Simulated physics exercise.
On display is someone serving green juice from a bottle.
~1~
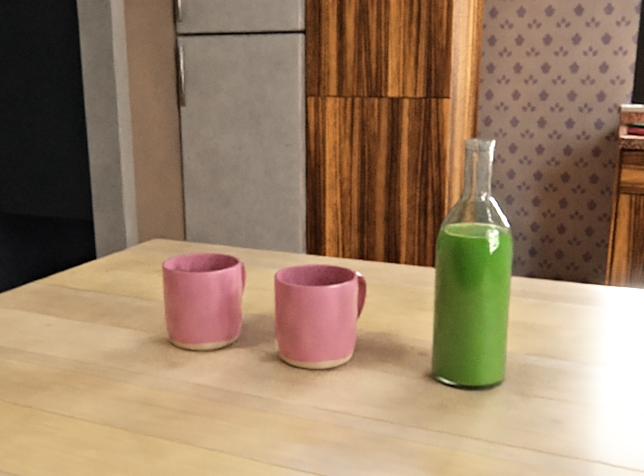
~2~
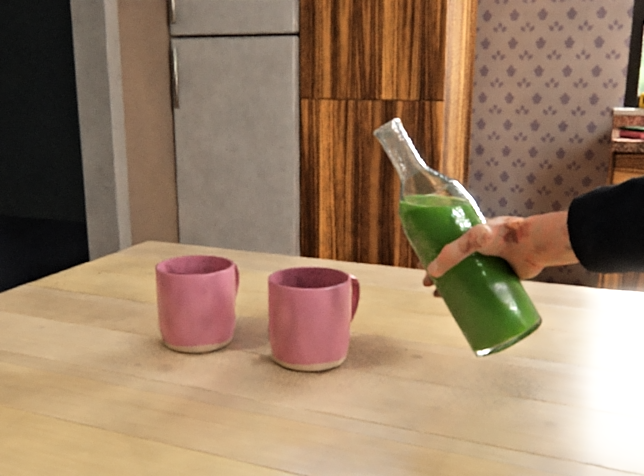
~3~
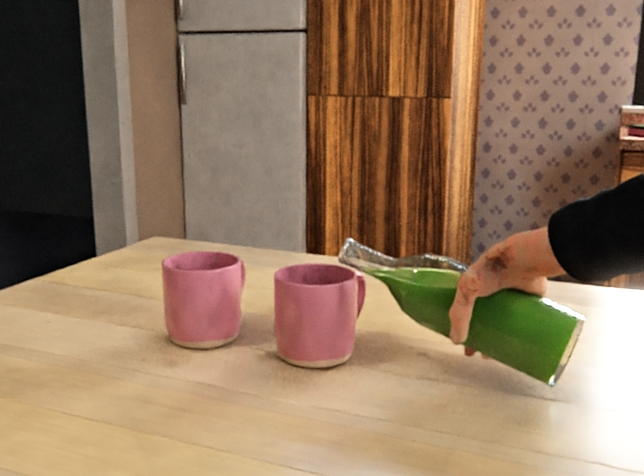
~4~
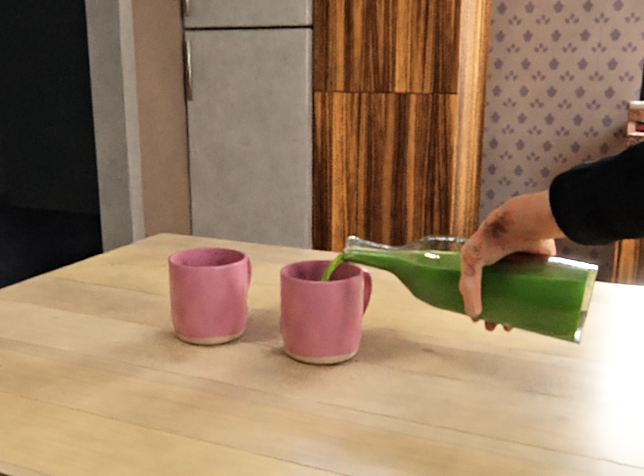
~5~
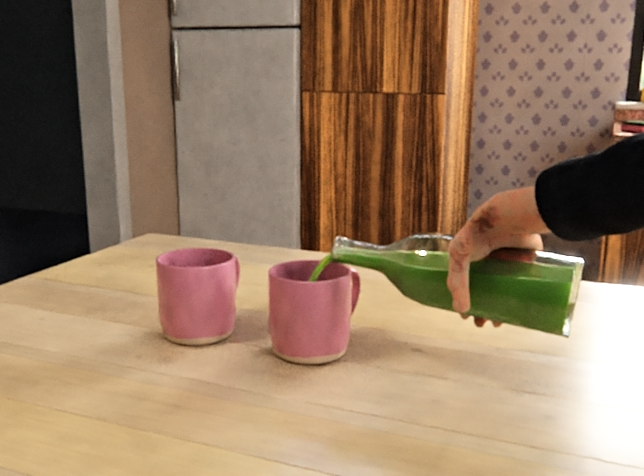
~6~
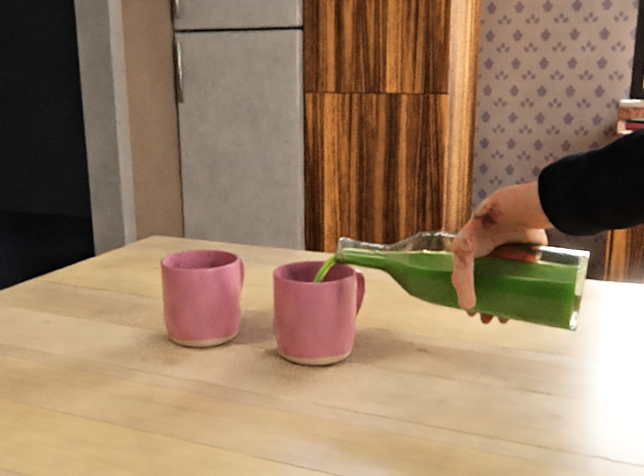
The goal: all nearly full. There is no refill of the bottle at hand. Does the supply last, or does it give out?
That's going to be too little for everybody.
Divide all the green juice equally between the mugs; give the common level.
Close to 65 %.
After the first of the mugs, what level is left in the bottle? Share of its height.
Level: Near 20 per cent.
Next, the first is about half full.
After that, the first is done and the bottle has about a third of its load.
Finally, the bottle is empty with one filled and the next at about half of a serving.
